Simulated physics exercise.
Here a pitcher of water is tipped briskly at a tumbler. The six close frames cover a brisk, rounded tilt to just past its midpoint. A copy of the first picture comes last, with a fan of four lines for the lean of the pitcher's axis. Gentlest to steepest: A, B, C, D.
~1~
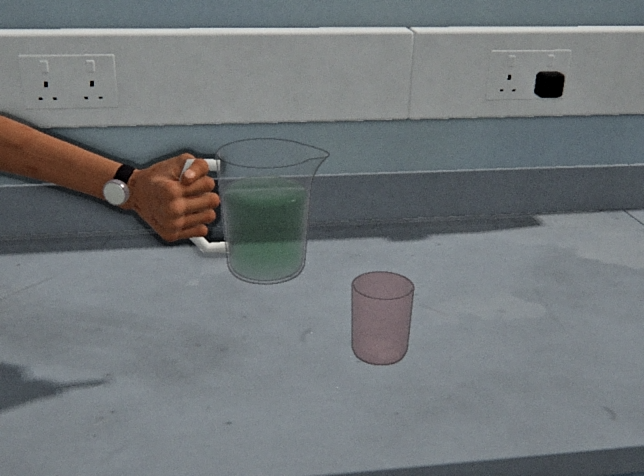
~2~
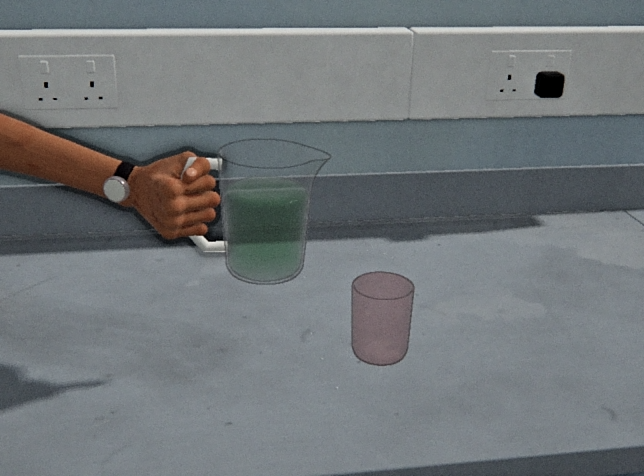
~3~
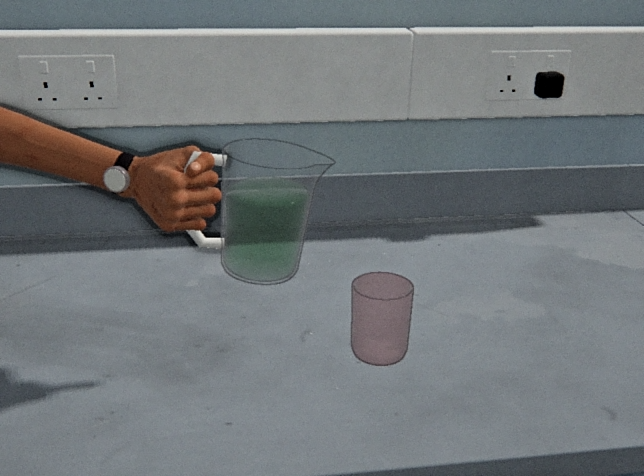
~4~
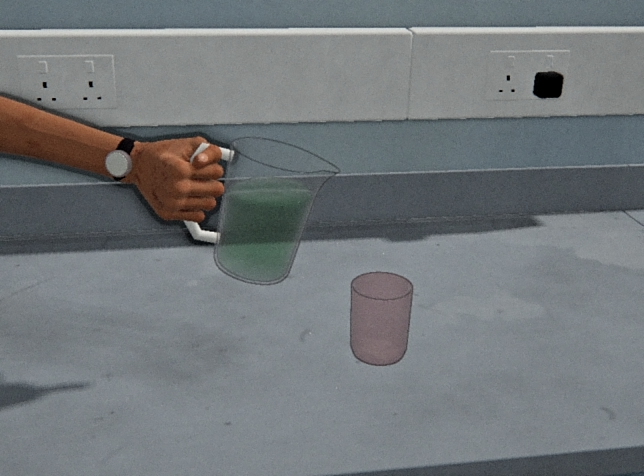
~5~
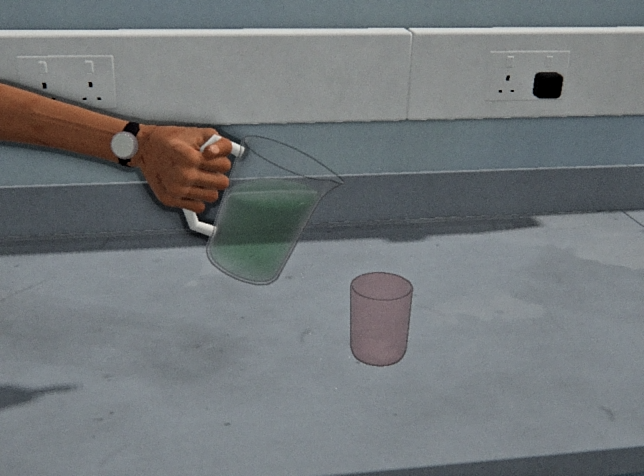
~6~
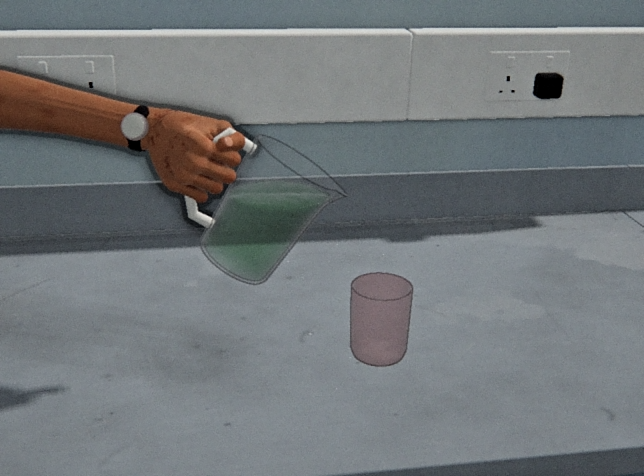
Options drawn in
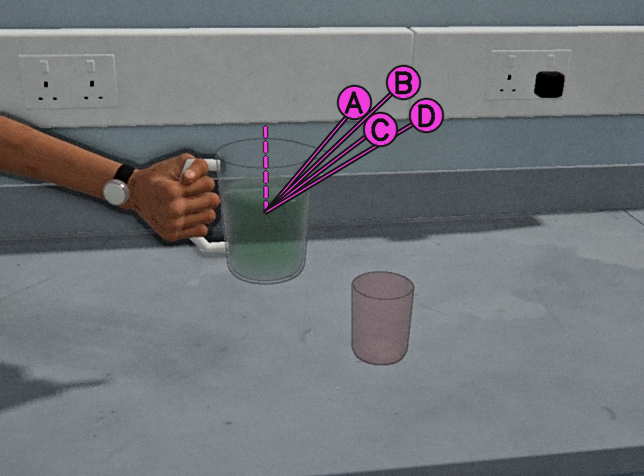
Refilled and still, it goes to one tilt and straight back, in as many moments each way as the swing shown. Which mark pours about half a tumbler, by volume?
Take D.
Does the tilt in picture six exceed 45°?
No, it does not.
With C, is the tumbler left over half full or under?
Under half.
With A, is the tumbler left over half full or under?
Under.
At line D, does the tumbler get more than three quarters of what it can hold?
No.
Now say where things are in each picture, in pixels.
Upright, lip at (328, 153); rim of the tumbler round (383, 285); nothing has left yet, in the first picture.
Upright, lip at (329, 155); nothing has left yet, in the second picture.
Tipped about 7°, lip at (333, 161); nothing has left yet, in the third picture.
Tipped about 14°, lip at (338, 169); nothing has left yet, in the fourth picture.
Tipped about 23°, lip at (343, 181); nothing has left yet, in the fifth picture.
Tipped about 33°, lip at (347, 194); nothing has left yet, in the sixth picture.
On the marked copy, A at (345, 118); B at (390, 94); C at (364, 137); D at (412, 124).
With A, the tumbler ends with about 5 % of what it can hold.
With B, the tumbler ends with about 16 % of what it can hold.
With C, the tumbler ends with about 31 % of what it can hold.
With D, the tumbler ends with about 50 % of what it can hold.
